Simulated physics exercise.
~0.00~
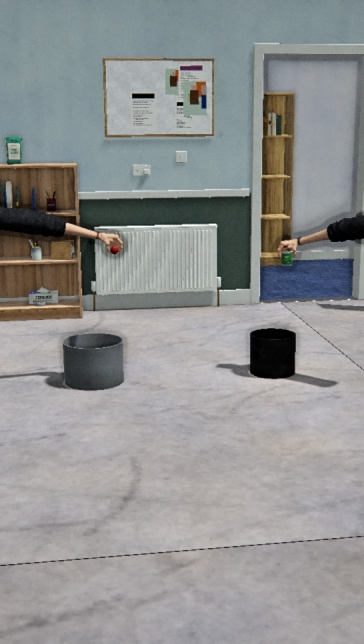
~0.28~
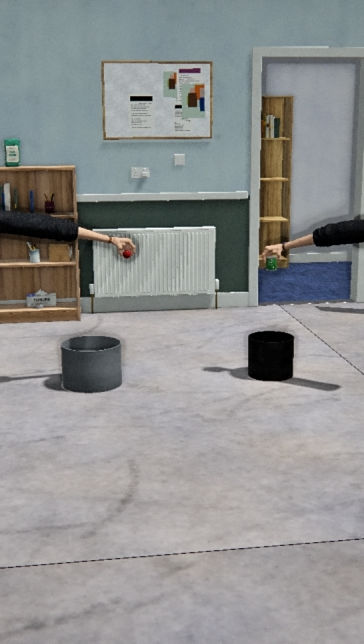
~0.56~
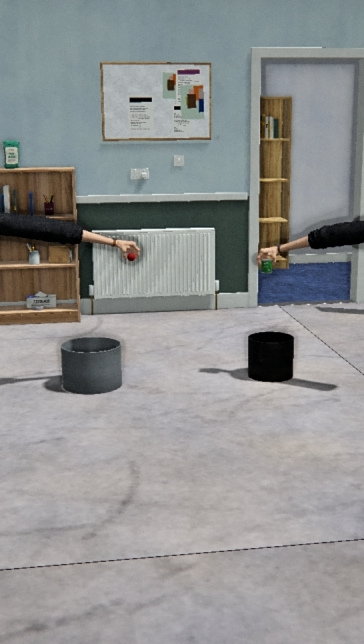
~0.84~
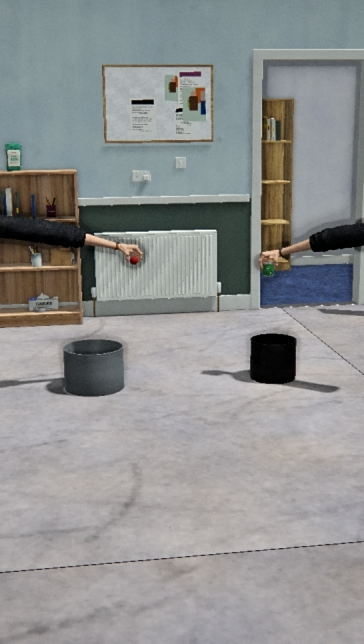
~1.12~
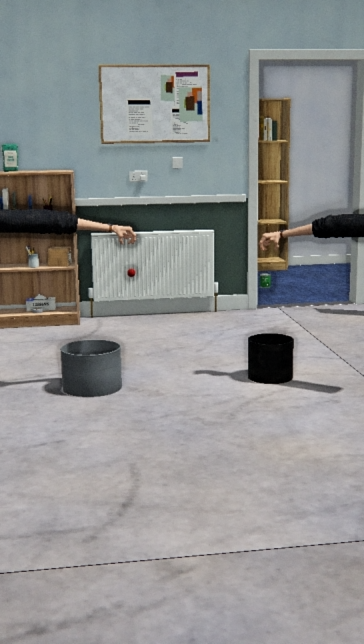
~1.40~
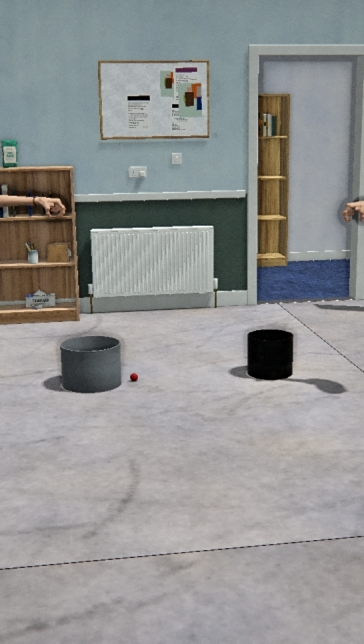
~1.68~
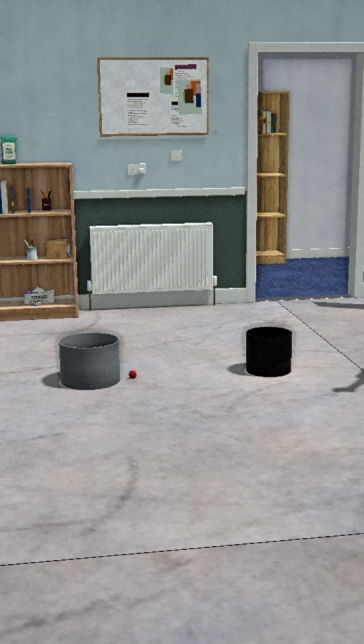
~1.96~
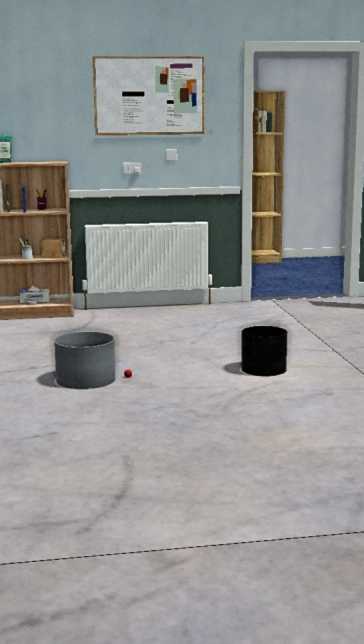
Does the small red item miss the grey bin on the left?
Yes, it drops past the grey bin and ends up on the floor just to the right of it.
